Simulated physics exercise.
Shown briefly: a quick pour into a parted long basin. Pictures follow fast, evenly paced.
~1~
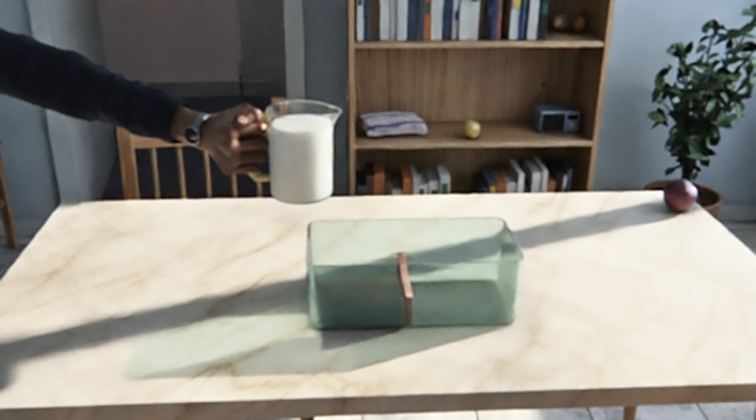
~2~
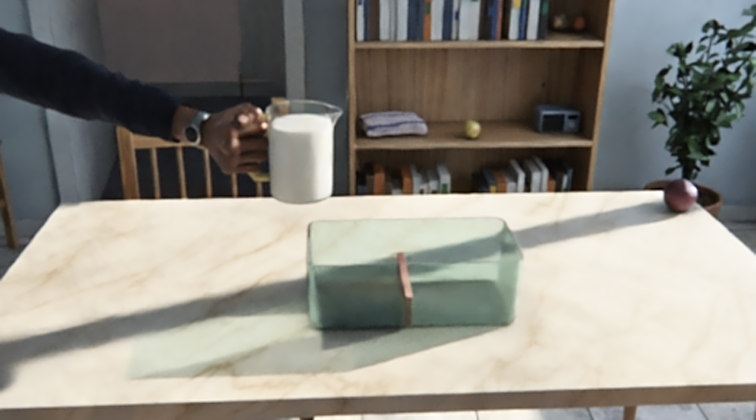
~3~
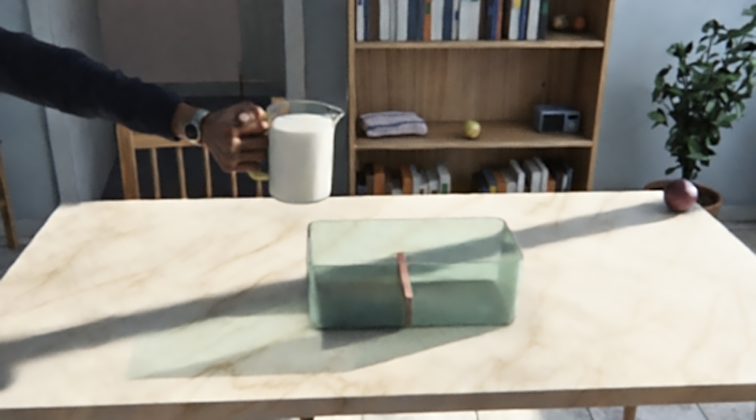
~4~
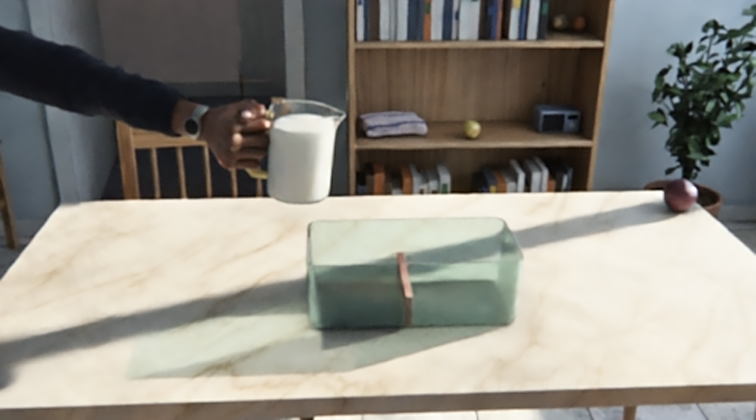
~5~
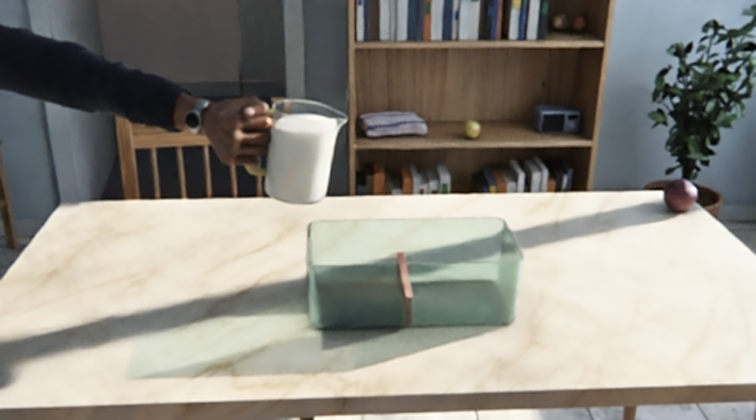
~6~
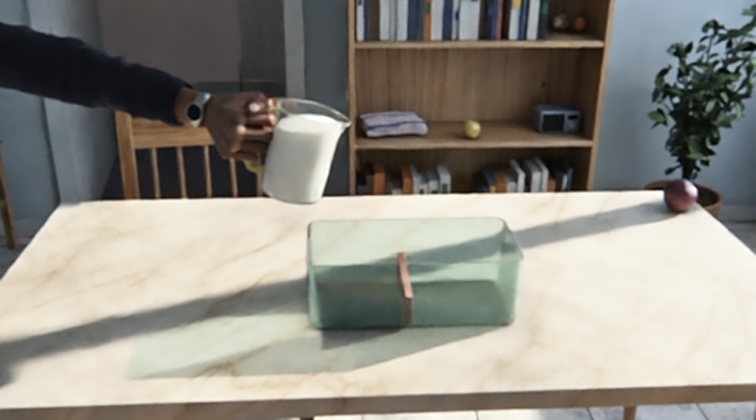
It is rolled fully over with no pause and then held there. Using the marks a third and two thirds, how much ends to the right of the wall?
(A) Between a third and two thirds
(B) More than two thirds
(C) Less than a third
(C) Less than a third.
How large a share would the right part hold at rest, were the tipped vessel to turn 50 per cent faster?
Roughly 10 percent.
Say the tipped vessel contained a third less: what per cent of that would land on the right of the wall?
I'd reckon close to 5 %.
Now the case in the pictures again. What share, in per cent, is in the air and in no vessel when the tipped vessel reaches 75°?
Something close to 15 percent of it.
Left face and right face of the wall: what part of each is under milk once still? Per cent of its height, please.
Left: About 50; right: About 10.
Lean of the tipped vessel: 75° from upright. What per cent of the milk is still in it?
Some 80 per cent has not yet come out.
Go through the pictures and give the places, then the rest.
In the first frame, tilt 0°; pouring edge (342, 111); surface from (269, 122) to (331, 121); the long basin's rim runs from (308, 243) to (514, 239); the wall's top is at (404, 274).
In the second frame, tilt 1°; pouring edge (342, 111); surface from (269, 122) to (332, 122).
In the third frame, tilt 2°; pouring edge (344, 112); surface from (270, 121) to (332, 122).
In the fourth frame, tilt 5°; pouring edge (346, 115); surface from (271, 122) to (334, 123).
In the fifth frame, tilt 9°; pouring edge (348, 118); surface from (273, 123) to (337, 123).
In the sixth frame, tilt 14°; pouring edge (351, 122); surface from (274, 128) to (341, 124).
A moment on, the tilt is 75° and 80 per cent is still to pour, 3 is left of the wall and 1 right of it.
Next, the tilt is 110° and 24 per cent is still to pour, 40 is left of the wall and 15 right of it.
Then the tilt is 114° and 1 per cent is still to pour, 74 is left of the wall and 15 right of it.
Later the tilt is 114° and 0 per cent is still to pour, 78 is left of the wall and 16 right of it.
Finally, 78 per cent lies left of the wall, 16 right of it and 6 outside.
